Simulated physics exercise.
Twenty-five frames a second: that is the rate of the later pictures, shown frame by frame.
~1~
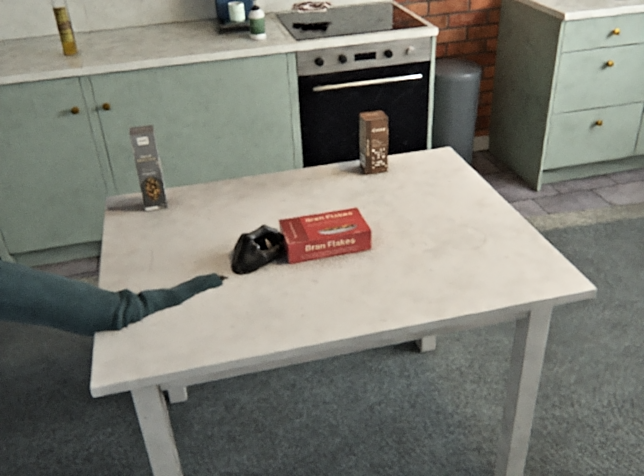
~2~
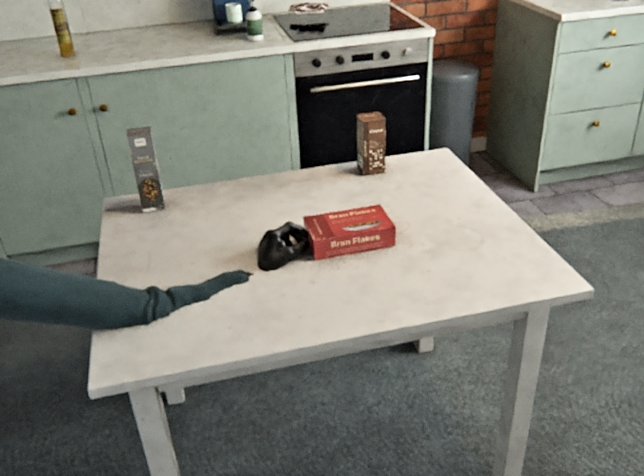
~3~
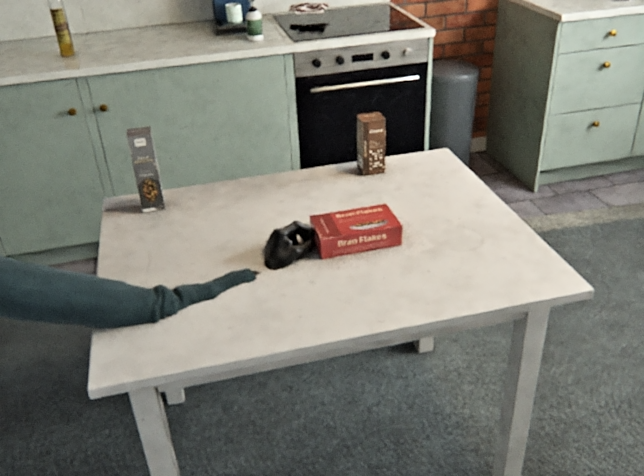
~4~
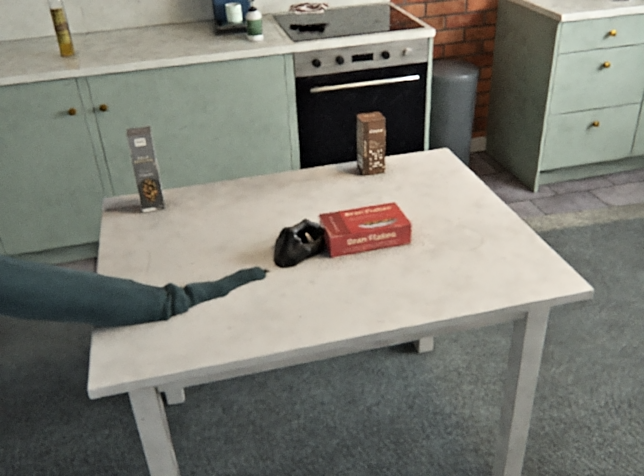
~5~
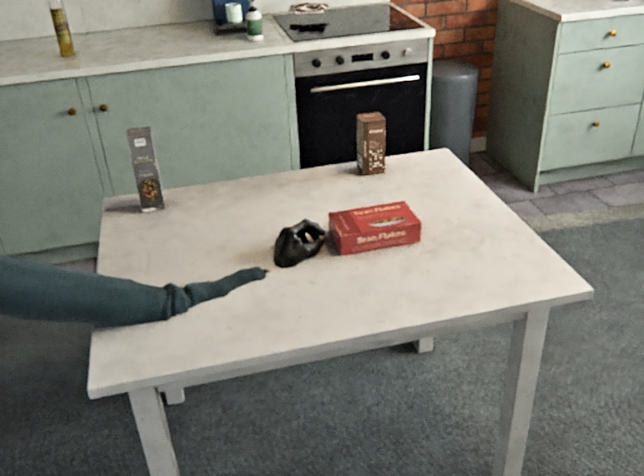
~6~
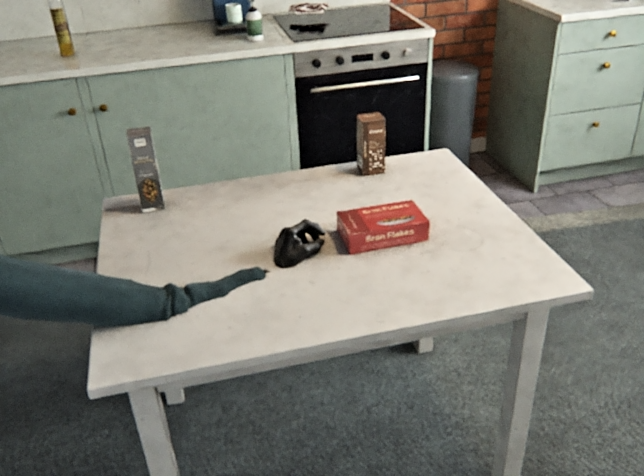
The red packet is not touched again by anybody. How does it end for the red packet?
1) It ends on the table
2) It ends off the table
1.
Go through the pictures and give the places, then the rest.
The first picture shows under the hand; red packet (325, 235).
The second picture shows under the hand; red packet (349, 231).
The third picture shows under the hand; red packet (355, 230).
The fourth picture shows red packet (364, 229).
The fifth picture shows red packet (374, 227) moved a little.
The sixth picture shows red packet (382, 226) moved a little.
Then, 0.10 s later than the last frame, red packet moved a little near (396, 224).
Then, 0.20 s later than the last frame, red packet moved a little near (401, 223).
Then, 0.40 s later than the last frame, red packet resting near (401, 223).
When it is over, moved from the start, red packet. End places, in pixels of the last picture, red packet near (401, 223).
